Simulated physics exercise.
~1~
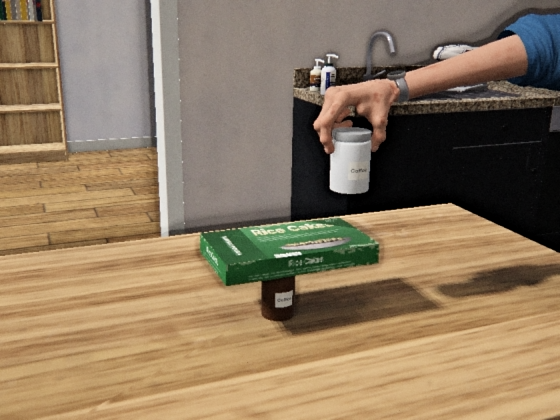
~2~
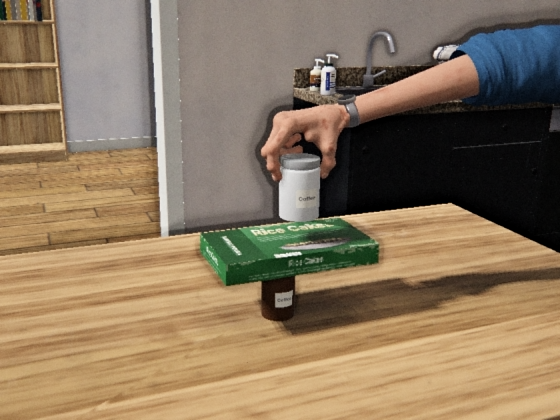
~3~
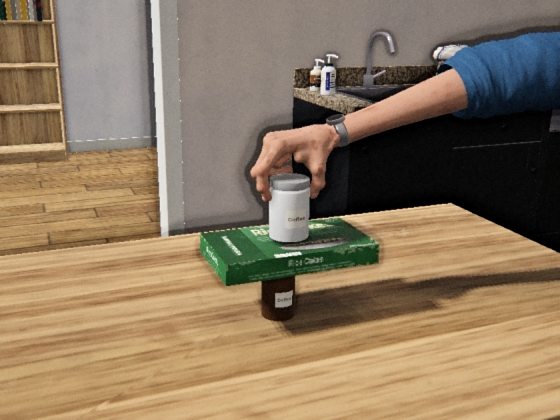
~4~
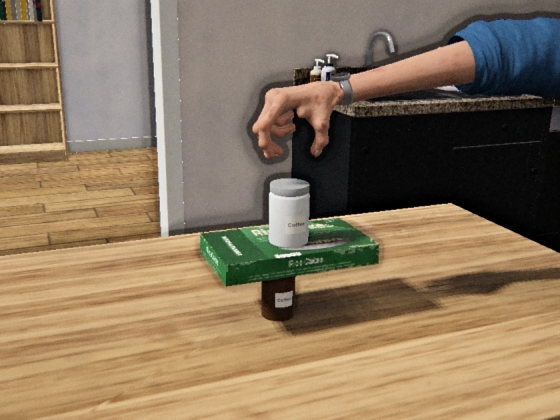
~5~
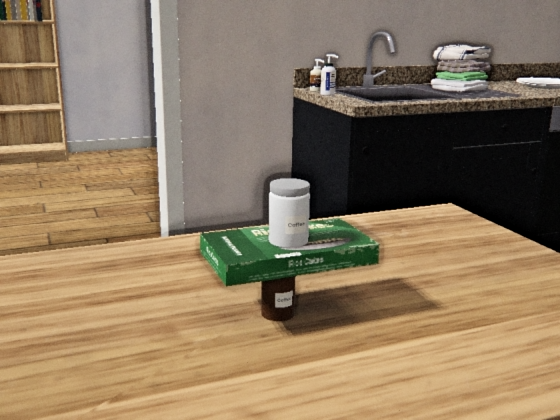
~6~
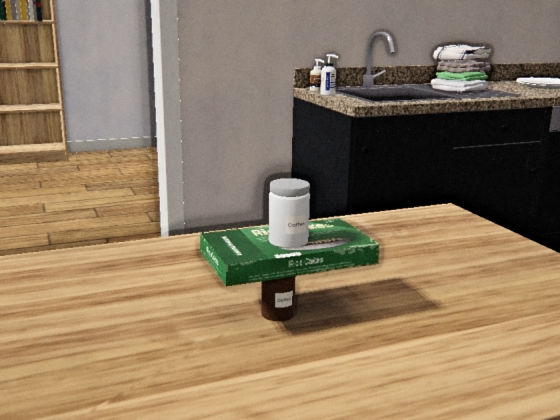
A white jar, held by a hand reaching in from the right, moved left and down onto a green packet balanced on a small brown jar. The hand let go and drew back out of view, and the stack stayed upright on the wooden table.
